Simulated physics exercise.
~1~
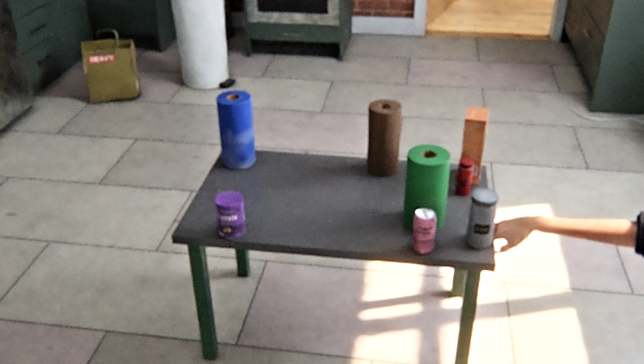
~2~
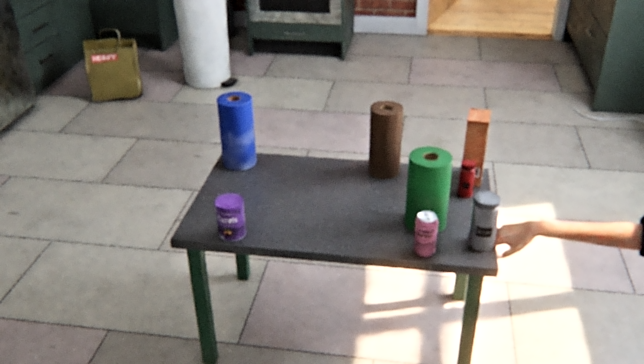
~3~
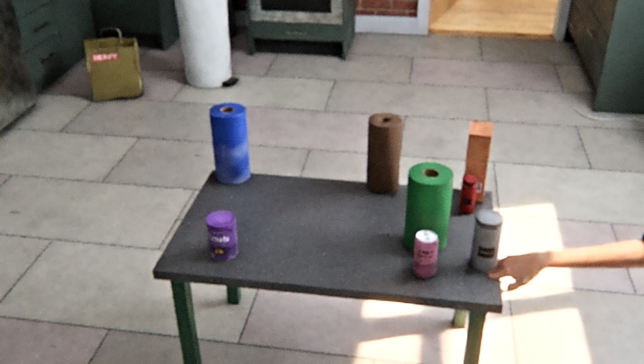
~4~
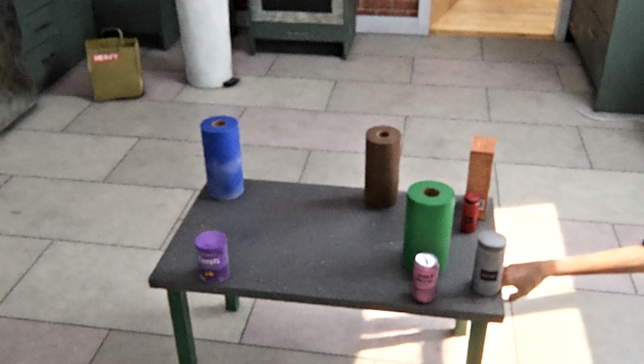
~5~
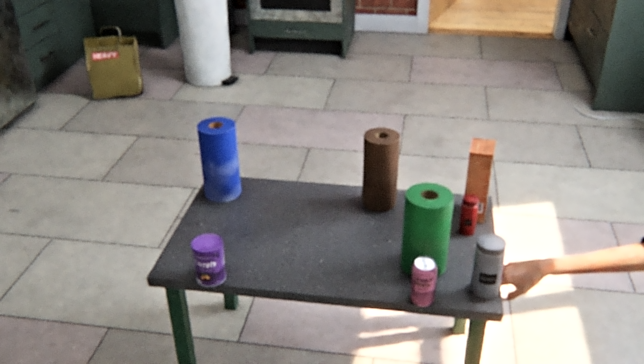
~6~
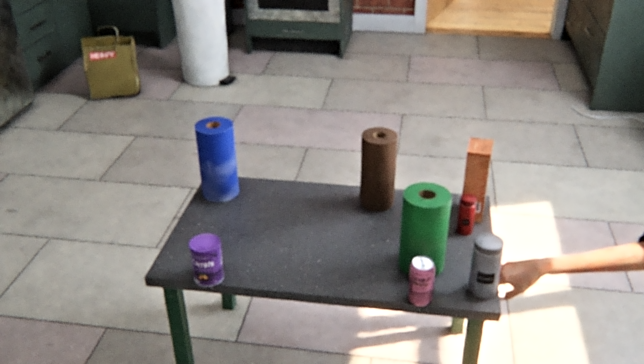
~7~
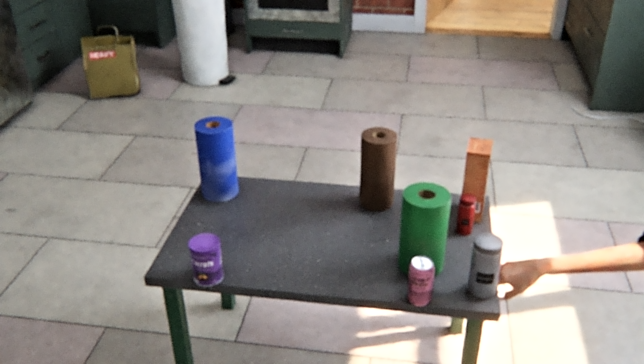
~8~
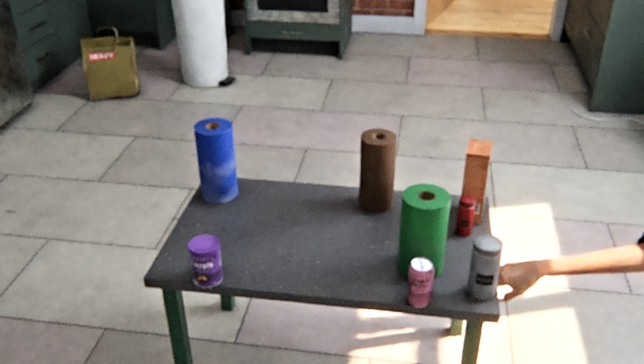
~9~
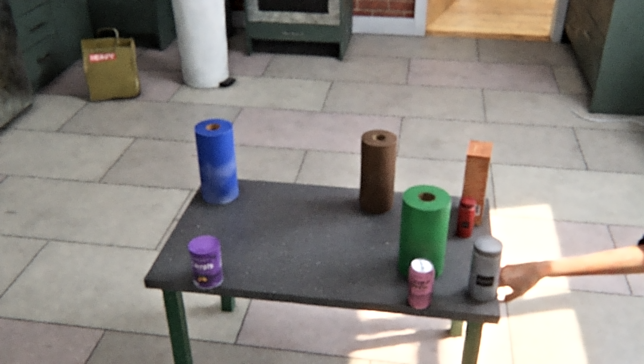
A dark grey side table with green legs stands on a pale tiled floor, seen from above at a slight distance. A blue roll stands at the back left with a purple tin in front of it, while a brown roll, a green roll, a red shaker, an orange carton, a pink can and a grey jar are grouped towards the right. A hand reaches in from the right to the table's near corner. The table slides a short way towards the viewer, carrying everything with it, then stops. All eight objects remain upright on top, with the hand still beside the grey jar.
